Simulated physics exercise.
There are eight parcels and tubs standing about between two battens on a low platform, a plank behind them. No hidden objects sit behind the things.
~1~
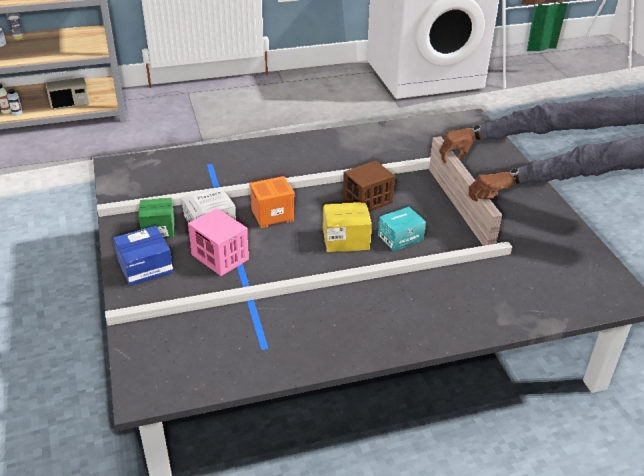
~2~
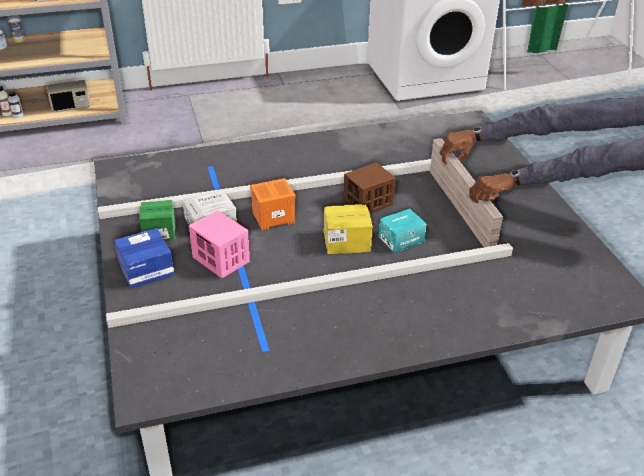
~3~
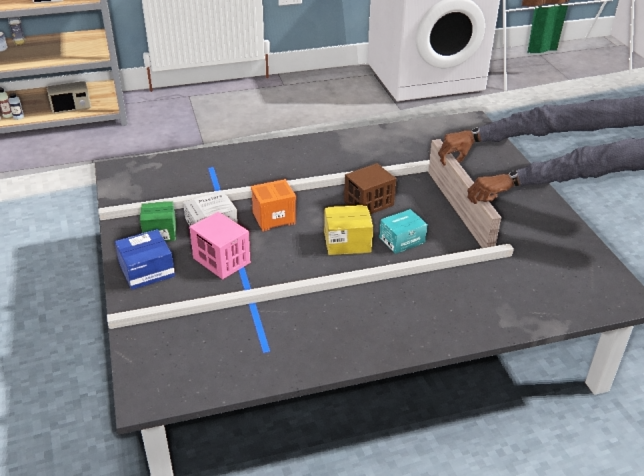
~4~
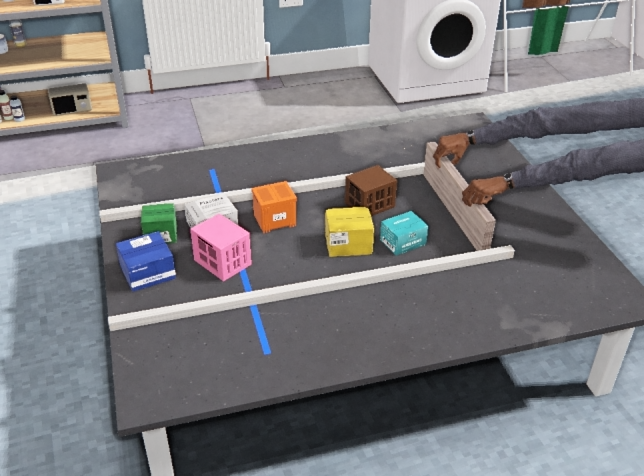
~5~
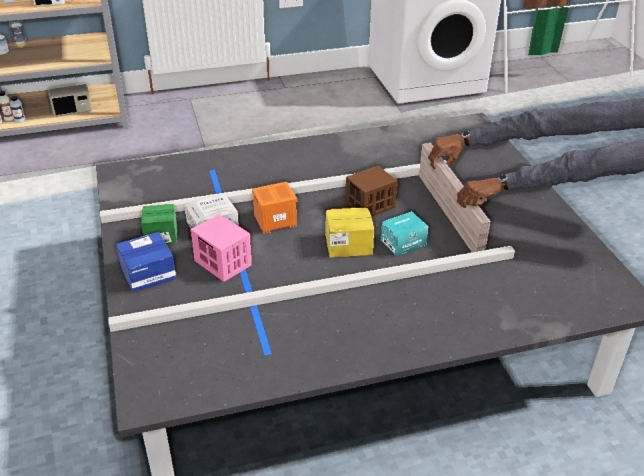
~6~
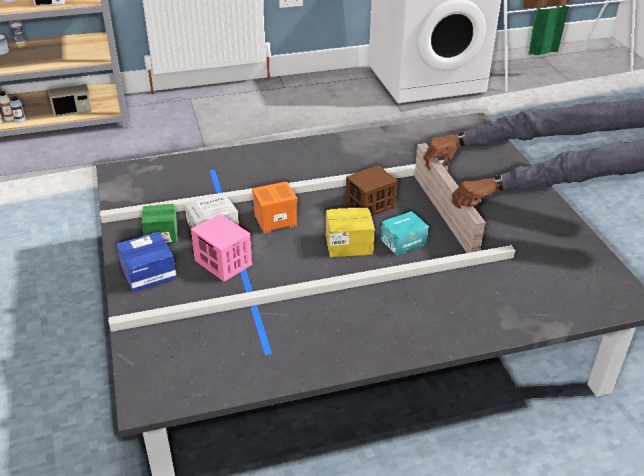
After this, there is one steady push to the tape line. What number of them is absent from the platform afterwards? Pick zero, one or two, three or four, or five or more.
One or two of them.
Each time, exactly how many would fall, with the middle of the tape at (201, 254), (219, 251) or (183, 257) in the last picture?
Taken one after another, the numbers are 4, 2 and 4.
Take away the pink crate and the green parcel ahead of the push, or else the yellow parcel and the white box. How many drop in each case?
In the first try 0, in the other 0.
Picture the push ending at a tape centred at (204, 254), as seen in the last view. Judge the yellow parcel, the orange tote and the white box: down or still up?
Note: Yellow parcel stays up top / orange tote stays up top / white box falls away.
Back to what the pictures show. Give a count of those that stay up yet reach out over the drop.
Looks like 0 of them.
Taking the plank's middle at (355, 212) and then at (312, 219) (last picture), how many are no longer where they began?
At the first spot the count is 3, and at the second it is 6.
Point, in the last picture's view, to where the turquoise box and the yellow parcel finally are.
You'll find the turquoise box at roughly (223, 262) and the yellow parcel at roughly (180, 263).
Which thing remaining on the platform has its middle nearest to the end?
Answer: The white box.
Soon after, none off yet; blue parcel at rest near (147, 261); green parcel at rest near (160, 225); pink crate at rest near (222, 247).
Then, none off yet; blue parcel at rest near (147, 261); green parcel at rest near (160, 225); pink crate moved a little near (209, 248).
By the end, the number that fall off is one or two; fallen, green parcel and blue parcel.
